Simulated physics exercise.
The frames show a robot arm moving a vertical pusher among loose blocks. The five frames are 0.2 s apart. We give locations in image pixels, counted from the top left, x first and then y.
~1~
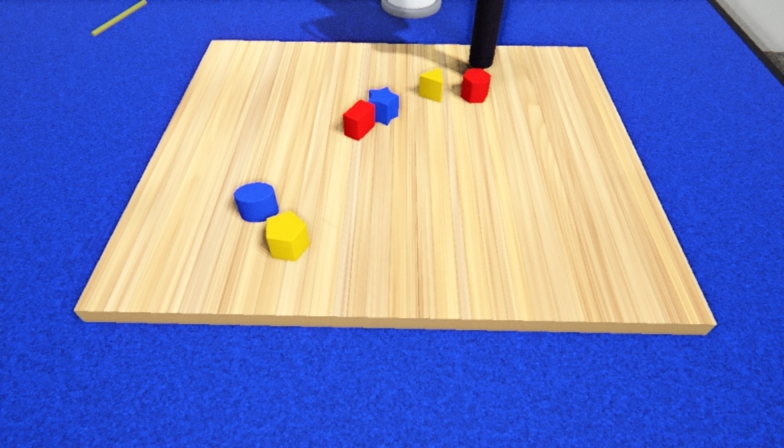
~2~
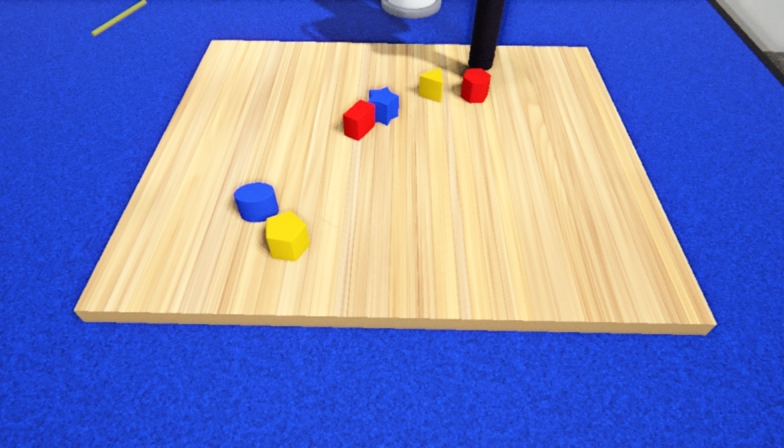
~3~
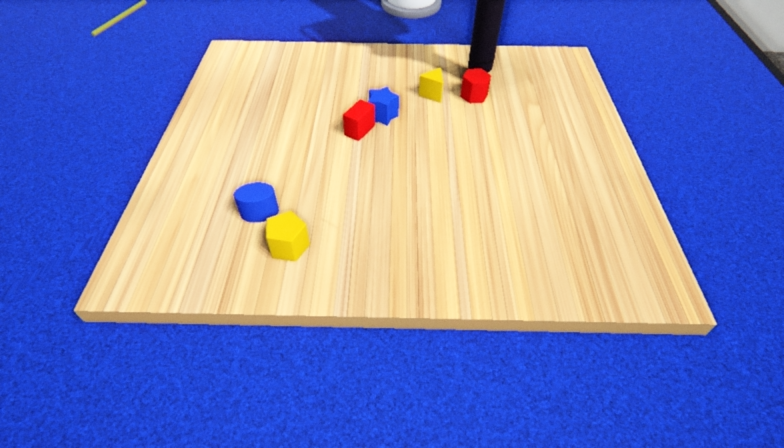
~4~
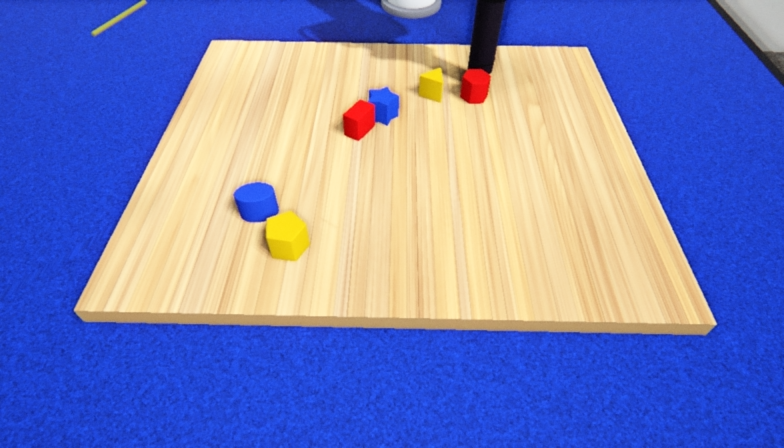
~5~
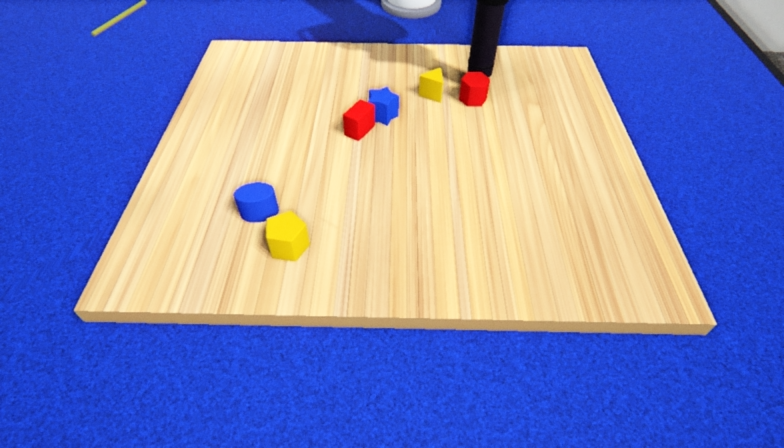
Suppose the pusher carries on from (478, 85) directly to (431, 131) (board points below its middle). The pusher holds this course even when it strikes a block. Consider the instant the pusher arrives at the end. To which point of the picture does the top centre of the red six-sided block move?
Its top middle is near (464, 114).
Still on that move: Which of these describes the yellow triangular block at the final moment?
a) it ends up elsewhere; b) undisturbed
b (undisturbed)
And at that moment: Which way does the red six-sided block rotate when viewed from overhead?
Viewed from the top, it goes anticlockwise.
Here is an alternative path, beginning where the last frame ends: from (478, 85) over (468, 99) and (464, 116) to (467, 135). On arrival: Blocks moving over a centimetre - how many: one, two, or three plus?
There will be one block displaced.
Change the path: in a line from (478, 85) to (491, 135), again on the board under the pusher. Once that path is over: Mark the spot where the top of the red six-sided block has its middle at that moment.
The centre of its top will be at (465, 108).
The first path, step by step. One third of the way, pusher (465, 88); red six-sided block (467, 95), turned 25° anticlockwise.
Two thirds of the way, pusher (450, 102); red six-sided block (465, 109), turned 80° anticlockwise.
At the end, pusher (432, 118); yellow triangular block still; red six-sided block (464, 114), turned 115° anticlockwise.
